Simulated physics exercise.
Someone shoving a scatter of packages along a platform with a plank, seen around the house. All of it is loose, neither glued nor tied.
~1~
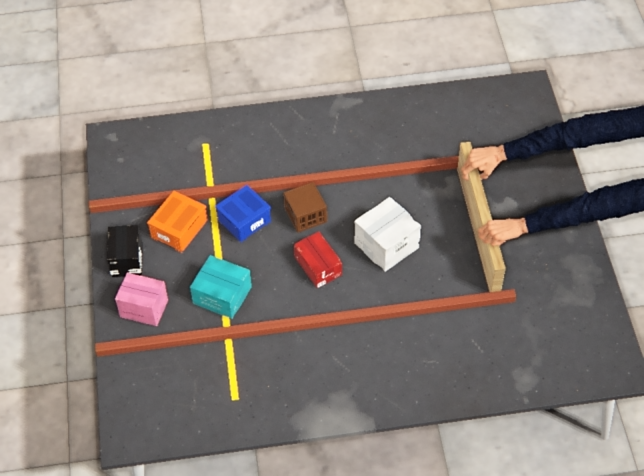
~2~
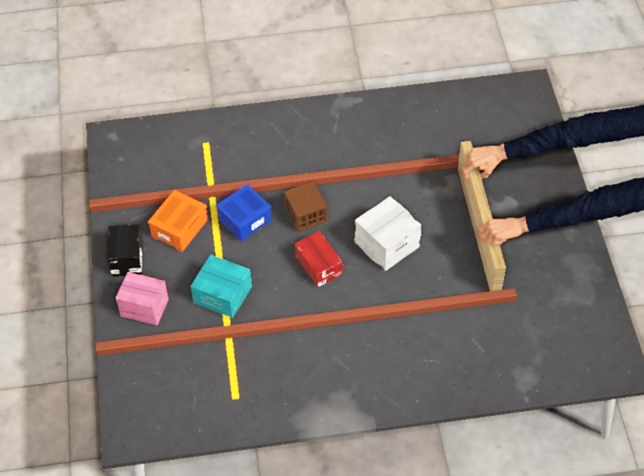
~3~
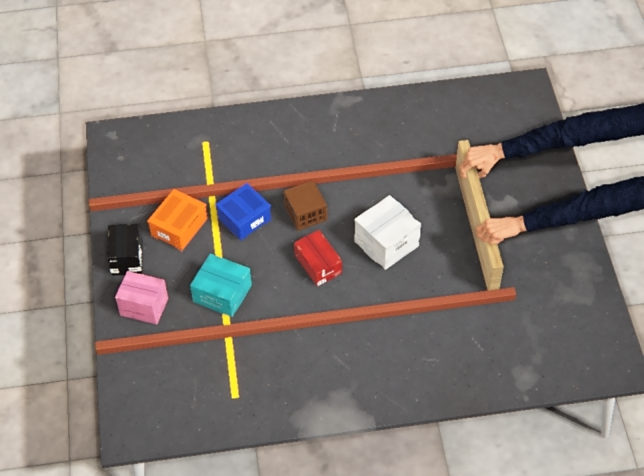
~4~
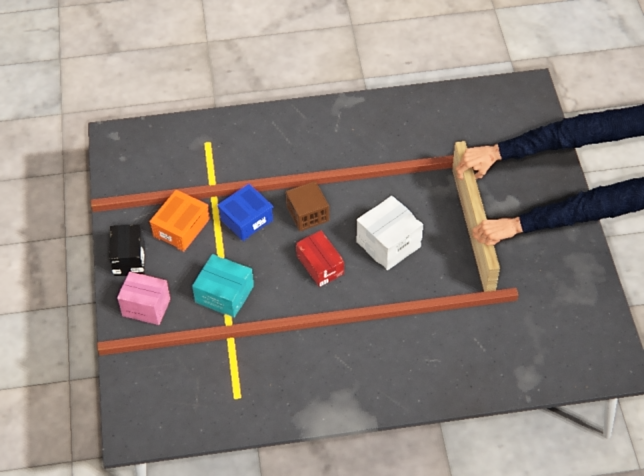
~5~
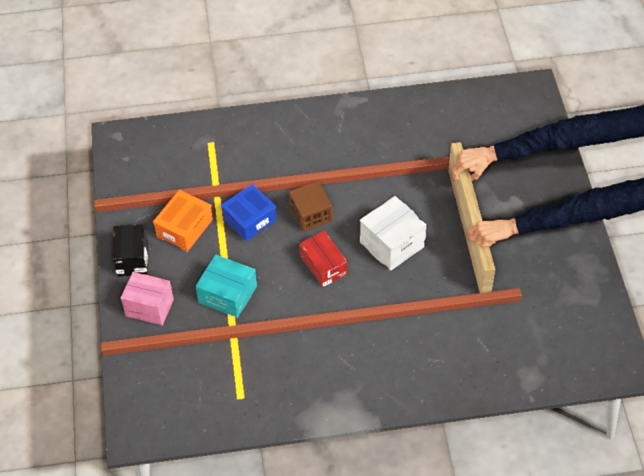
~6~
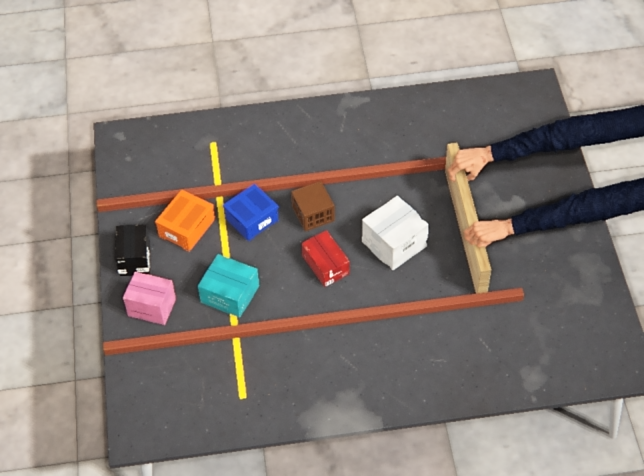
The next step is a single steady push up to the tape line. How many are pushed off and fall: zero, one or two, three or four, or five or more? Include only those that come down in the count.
Lost: Nothing.
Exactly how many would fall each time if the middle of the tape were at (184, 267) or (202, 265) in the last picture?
First 1, second 0.
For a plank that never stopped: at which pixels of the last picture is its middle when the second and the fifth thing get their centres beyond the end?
At (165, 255) for the second, at (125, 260) for the fifth.
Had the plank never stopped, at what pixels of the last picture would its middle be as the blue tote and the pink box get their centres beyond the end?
Around (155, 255), then around (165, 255).
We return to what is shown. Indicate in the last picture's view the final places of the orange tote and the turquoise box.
Result: One at about (129, 222), the other at about (166, 310).
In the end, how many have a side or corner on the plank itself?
It adds up to 2.
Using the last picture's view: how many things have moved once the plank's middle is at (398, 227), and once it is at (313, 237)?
I make it 1 at the first spot and 5 at the other.
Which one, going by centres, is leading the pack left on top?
The pink box is the one.
Soon after, none off yet; black parcel at rest near (133, 250); pink box at rest near (150, 298); orange tote at rest near (186, 221).
At rest, the number that fall off is zero.
